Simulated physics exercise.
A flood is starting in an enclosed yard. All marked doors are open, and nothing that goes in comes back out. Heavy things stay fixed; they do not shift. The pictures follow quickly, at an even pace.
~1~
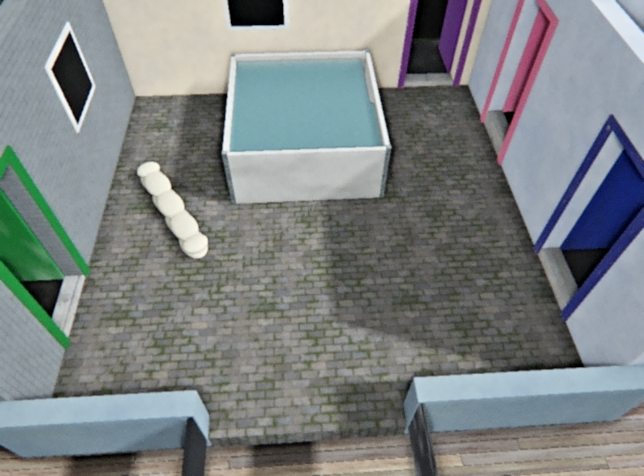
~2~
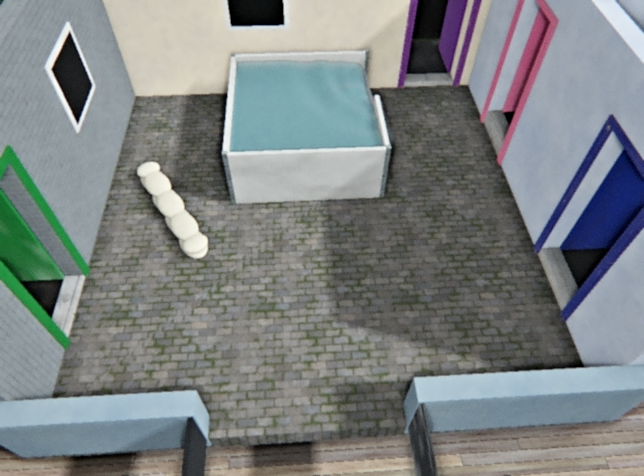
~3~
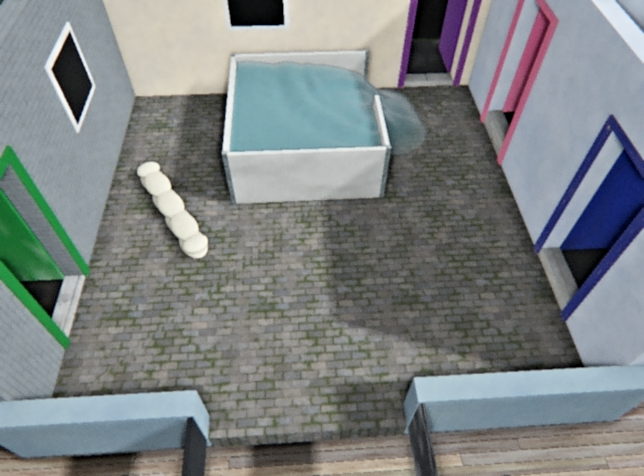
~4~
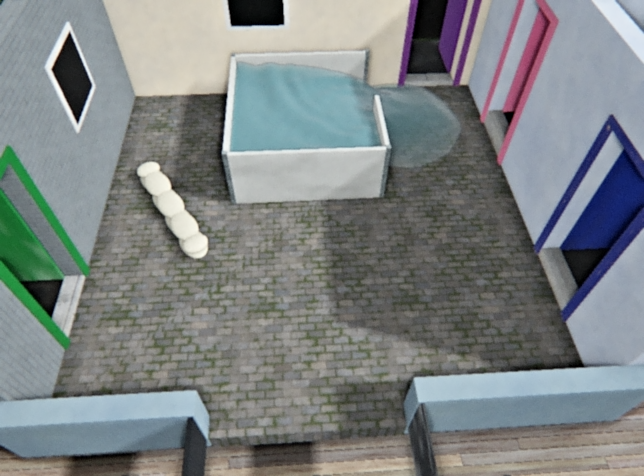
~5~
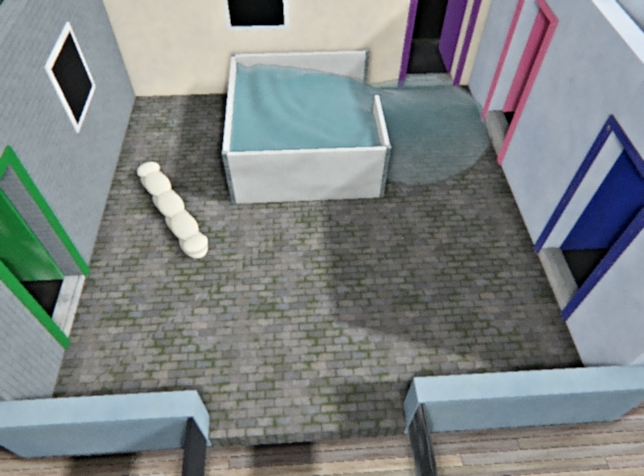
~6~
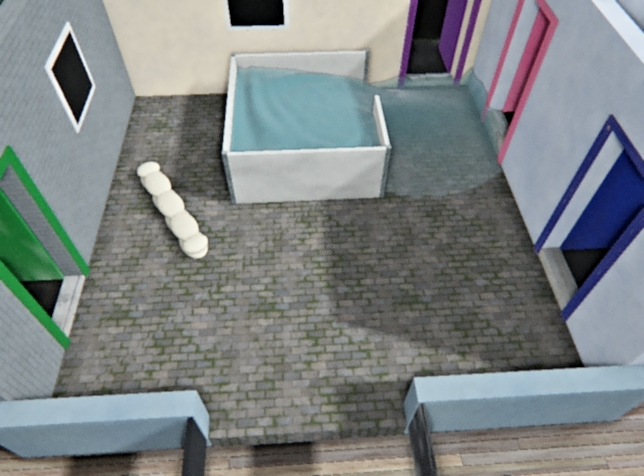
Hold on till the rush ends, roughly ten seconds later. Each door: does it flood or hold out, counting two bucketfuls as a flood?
My prediction: Purple door: Beyond two buckets, pink door: Beyond two buckets, green door: Beyond two buckets, blue door: Not beyond two buckets.
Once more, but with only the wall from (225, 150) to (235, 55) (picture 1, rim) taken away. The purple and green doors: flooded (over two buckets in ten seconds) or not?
The purple door ends up below and the green door ends up above.
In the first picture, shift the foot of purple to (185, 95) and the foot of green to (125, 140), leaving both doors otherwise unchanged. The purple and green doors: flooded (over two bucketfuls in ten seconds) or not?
Taking them in turn, the purple door remains below the limit and the green door crosses the limit.
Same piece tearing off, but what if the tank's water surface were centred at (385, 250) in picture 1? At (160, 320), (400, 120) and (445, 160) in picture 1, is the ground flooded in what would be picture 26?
Points in turn: Not reached; inundated; inundated.
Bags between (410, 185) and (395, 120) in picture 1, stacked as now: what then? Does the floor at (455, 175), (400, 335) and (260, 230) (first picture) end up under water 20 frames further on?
First spot inundated, second inundated, third spared.
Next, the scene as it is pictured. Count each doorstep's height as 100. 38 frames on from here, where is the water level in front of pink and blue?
About 70 %, then 40 %.
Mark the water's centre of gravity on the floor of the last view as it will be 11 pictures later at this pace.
I'd put my finger on (364, 146).
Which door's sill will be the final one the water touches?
I'd go with the green door.
A moment on, water covers 20 % of the floor; the purple door over two buckets in, the pink door over two buckets in, the green door not reached, the blue door not reached.
Next, water covers 30 % of the floor; the purple door far over two buckets in, the pink door far over two buckets in, the green door not reached, the blue door wet at the sill, nothing in.
Then, water covers 55 % of the floor; the purple door far over two buckets in, the pink door far over two buckets in, the green door not reached, the blue door wet at the sill, nothing in.
Later, water covers 75 % of the floor; the purple door far over two buckets in, the pink door far over two buckets in, the green door wet at the sill, nothing in, the blue door wet at the sill, nothing in.
In the end, water covers 95 % of the floor; the purple door far over two buckets in, the pink door far over two buckets in, the green door far over two buckets in, the blue door wet at the sill, nothing in.
